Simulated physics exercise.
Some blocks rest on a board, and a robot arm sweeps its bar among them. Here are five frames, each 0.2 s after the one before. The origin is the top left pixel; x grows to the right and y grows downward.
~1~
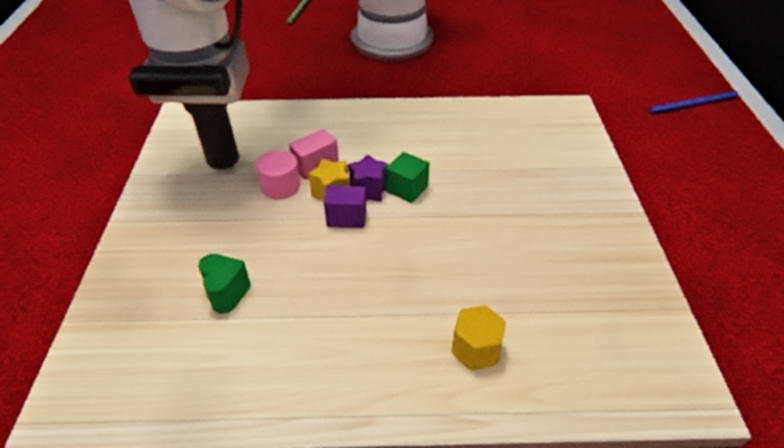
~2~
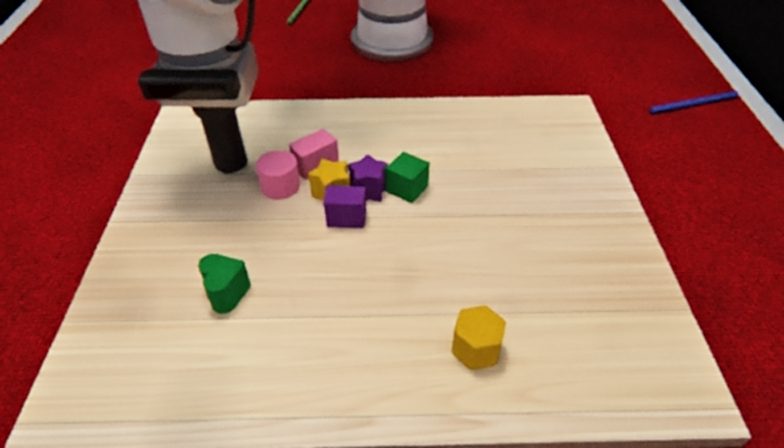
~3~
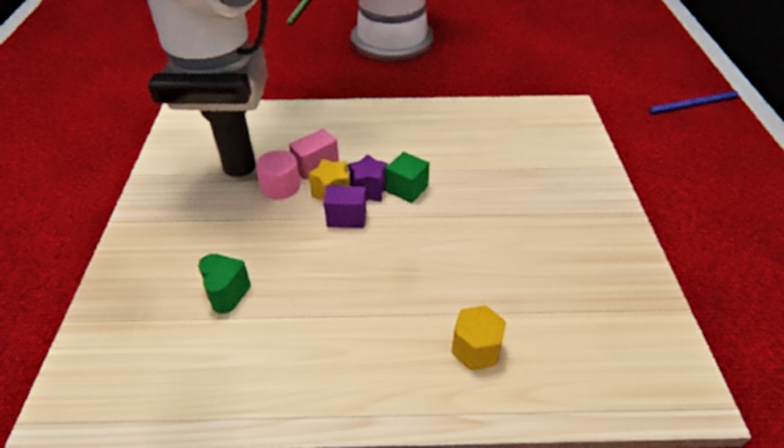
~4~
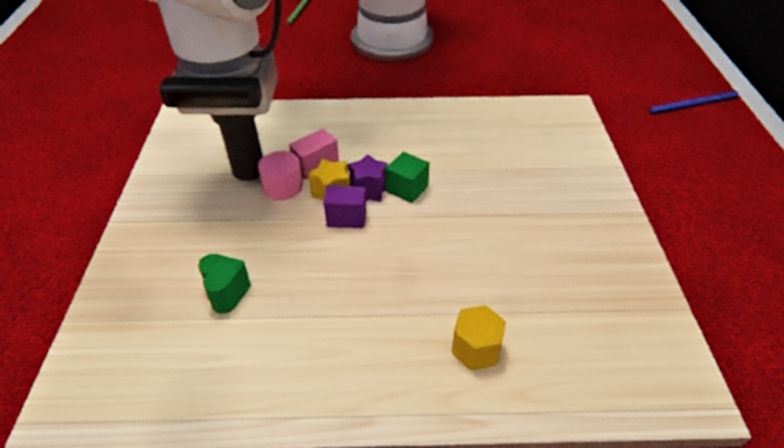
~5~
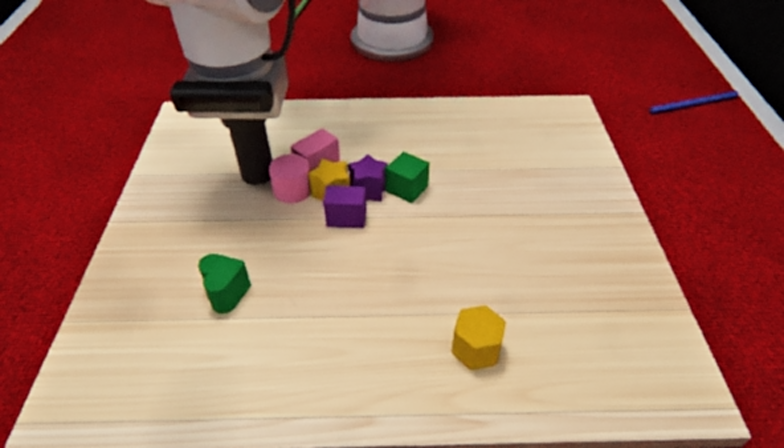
A pale wooden board lies on a red surface, seen from above at an angle by a still camera. Near its far side sit two pink blocks, a yellow star, a purple star, a purple block and a green block, with a green heart nearer left and a yellow hexagon nearer right. The robot arm's black bar slides slightly right and nearer, then nudges the pink round block a little rightward.
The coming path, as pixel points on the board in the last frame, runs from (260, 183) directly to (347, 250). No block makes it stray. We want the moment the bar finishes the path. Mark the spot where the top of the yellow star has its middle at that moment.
Its top face will be centred at roughly (388, 183).
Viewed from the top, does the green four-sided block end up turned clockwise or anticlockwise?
Seen from above, clockwise.
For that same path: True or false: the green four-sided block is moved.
The claim holds.
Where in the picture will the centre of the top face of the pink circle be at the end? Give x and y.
Its top face will be centred at roughly (382, 211).
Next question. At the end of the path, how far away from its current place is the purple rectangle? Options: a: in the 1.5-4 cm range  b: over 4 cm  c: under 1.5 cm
I'll go with b - over 4 cm.
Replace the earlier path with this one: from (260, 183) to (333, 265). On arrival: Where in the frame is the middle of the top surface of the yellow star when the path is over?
My best guess is (367, 184).
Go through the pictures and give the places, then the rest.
In the first frame, tip of the bar (223, 159), middles of tops, pink circle (276, 162), yellow star (330, 171), purple rectangle (344, 194), purple star (368, 167), green four-sided block (408, 165).
In the second frame, bar (231, 163), nothing pushed.
In the third frame, bar (240, 166), nothing pushed.
In the fourth frame, bar (249, 170), pink circle (278, 163).
In the fifth frame, bar (258, 174), pink circle (289, 166), yellow star (330, 171), purple rectangle (344, 194), purple star (368, 167), green four-sided block (408, 165).
What follows on the original path. One third of the way, bar (286, 196); pink circle (321, 186); yellow star (356, 179), turned 45° anticlockwise; purple rectangle (370, 208), turned 45° clockwise; purple star (381, 162), turned 35° anticlockwise; green four-sided block (417, 162), turned 20° clockwise.
Two thirds of the way, bar (315, 218); pink circle (354, 201); yellow star (379, 182), turned 75° anticlockwise; purple rectangle (395, 213), turned 50° clockwise; purple star (388, 159), turned 60° anticlockwise; green four-sided block (425, 158), turned 50° clockwise.
At the end, bar (346, 241); pink circle (382, 211); yellow star (388, 183), turned 100° anticlockwise; purple rectangle (423, 217), turned 70° clockwise; purple star (388, 158), turned 65° anticlockwise; green four-sided block (426, 158), turned 50° clockwise.
